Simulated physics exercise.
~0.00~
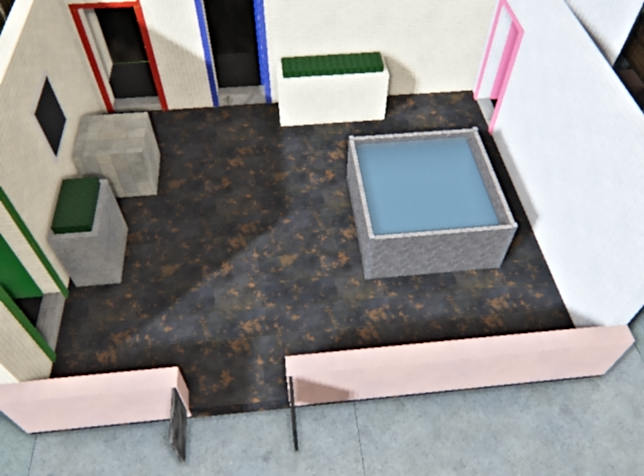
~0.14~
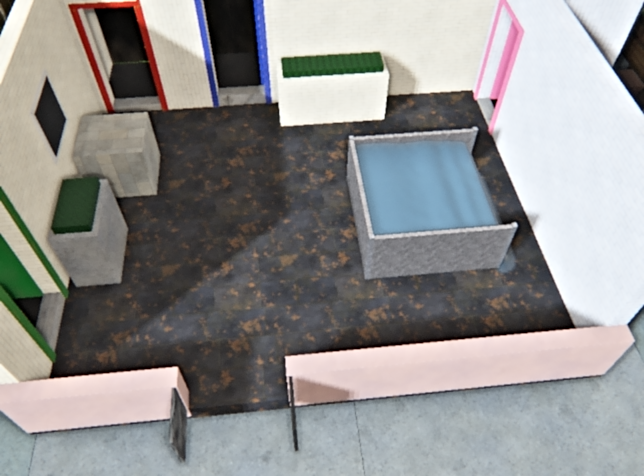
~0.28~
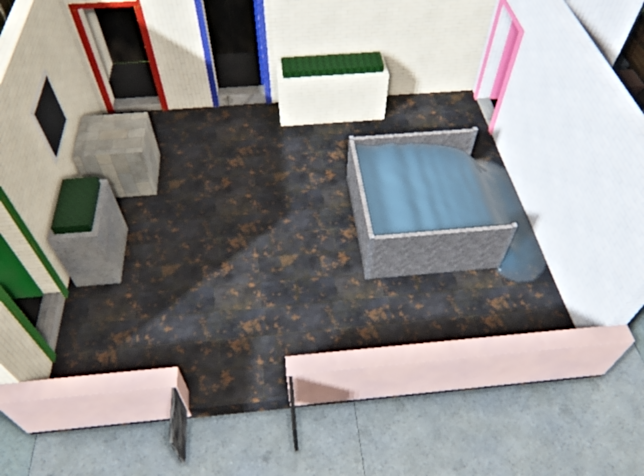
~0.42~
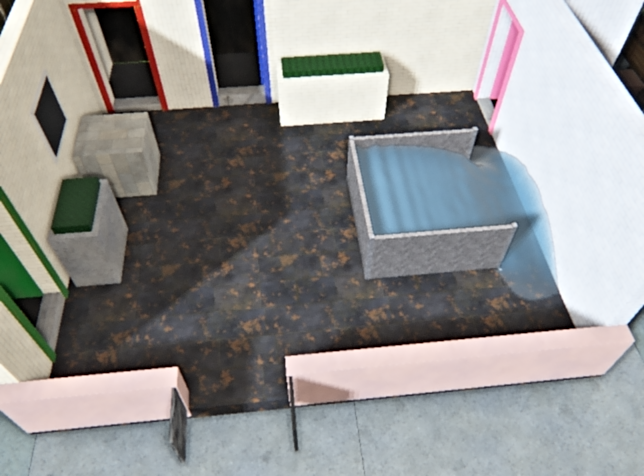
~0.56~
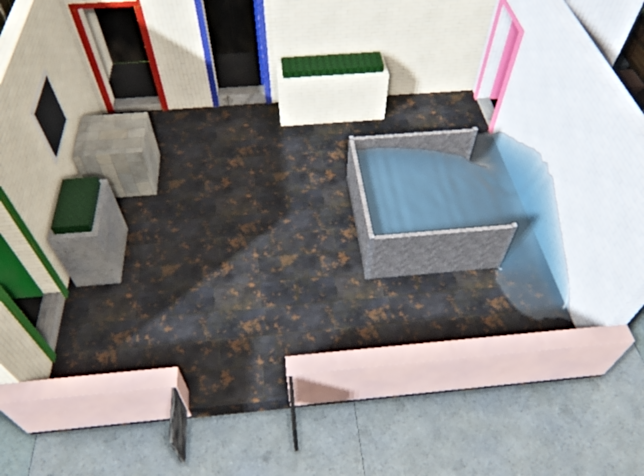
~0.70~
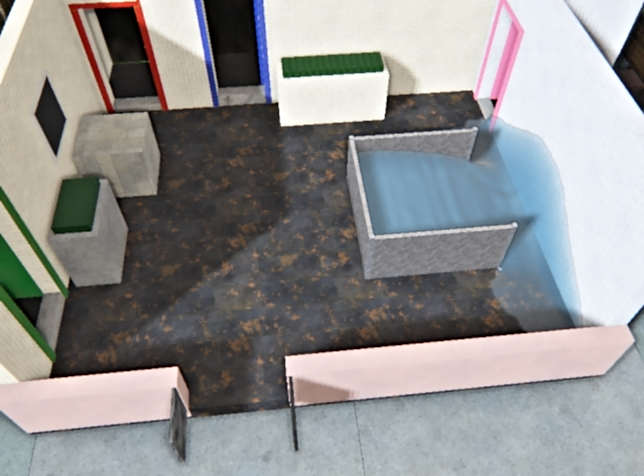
Water pours from the tank's open right side, spreads over the dark paving and washes against the white wall.
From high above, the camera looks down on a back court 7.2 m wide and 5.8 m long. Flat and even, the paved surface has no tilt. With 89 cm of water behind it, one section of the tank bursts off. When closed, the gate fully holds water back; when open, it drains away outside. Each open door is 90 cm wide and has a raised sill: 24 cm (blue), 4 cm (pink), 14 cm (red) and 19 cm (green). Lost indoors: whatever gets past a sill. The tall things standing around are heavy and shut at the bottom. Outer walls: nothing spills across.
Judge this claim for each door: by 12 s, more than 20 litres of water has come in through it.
Verdicts: The blue door, false; the pink door, true; the red door, false; the green door, false.
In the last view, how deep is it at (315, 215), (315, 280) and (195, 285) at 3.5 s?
0, 5, 4 cm.
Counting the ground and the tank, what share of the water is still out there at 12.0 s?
86 %.
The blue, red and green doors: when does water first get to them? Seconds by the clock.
Blue: 2.2 s; red: 3.0 s; green: 3.4 s.
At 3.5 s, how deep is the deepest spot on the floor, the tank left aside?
Depth max: Approx. 28 cm.
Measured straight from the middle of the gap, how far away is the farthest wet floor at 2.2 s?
Distance: Approx. 5.0 m.
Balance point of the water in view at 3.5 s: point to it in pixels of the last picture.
The water is centred near (407, 215).
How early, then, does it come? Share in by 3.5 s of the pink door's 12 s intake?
Around 30 percent.
After 1.4 s water covers 20 % of the floor and is deepest (62 cm) near (584, 352); blue door not reached, pink door 12 cm at the sill, 5 L in, red door not reached, green door not reached.
After 2.2 s water covers 35 % of the floor and is deepest (50 cm) near (384, 102); blue door 3 cm at the sill, 0 L in, pink door 14 cm at the sill, 26 L in, red door not reached, green door not reached.
After 3.5 s water covers 75 % of the floor and is deepest (28 cm) near (386, 108); blue door 6 cm at the sill, 0 L in, pink door 12 cm at the sill, 94 L in, red door 2 cm at the sill, 0 L in, green door 10 cm at the sill, 0 L in.
After 7.0 s water covers 95 % of the floor and is deepest (18 cm) near (384, 102); blue door 3 cm at the sill, 0 L in, pink door 11 cm at the sill, 244 L in, red door 10 cm at the sill, 0 L in, green door 12 cm at the sill, 0 L in.
After 12.0 s water covers 100 % of the floor and is deepest (14 cm) near (328, 100); blue door 11 cm at the sill, 0 L in, pink door 8 cm at the sill, 338 L in, red door 11 cm at the sill, 0 L in, green door 8 cm at the sill, 0 L in.
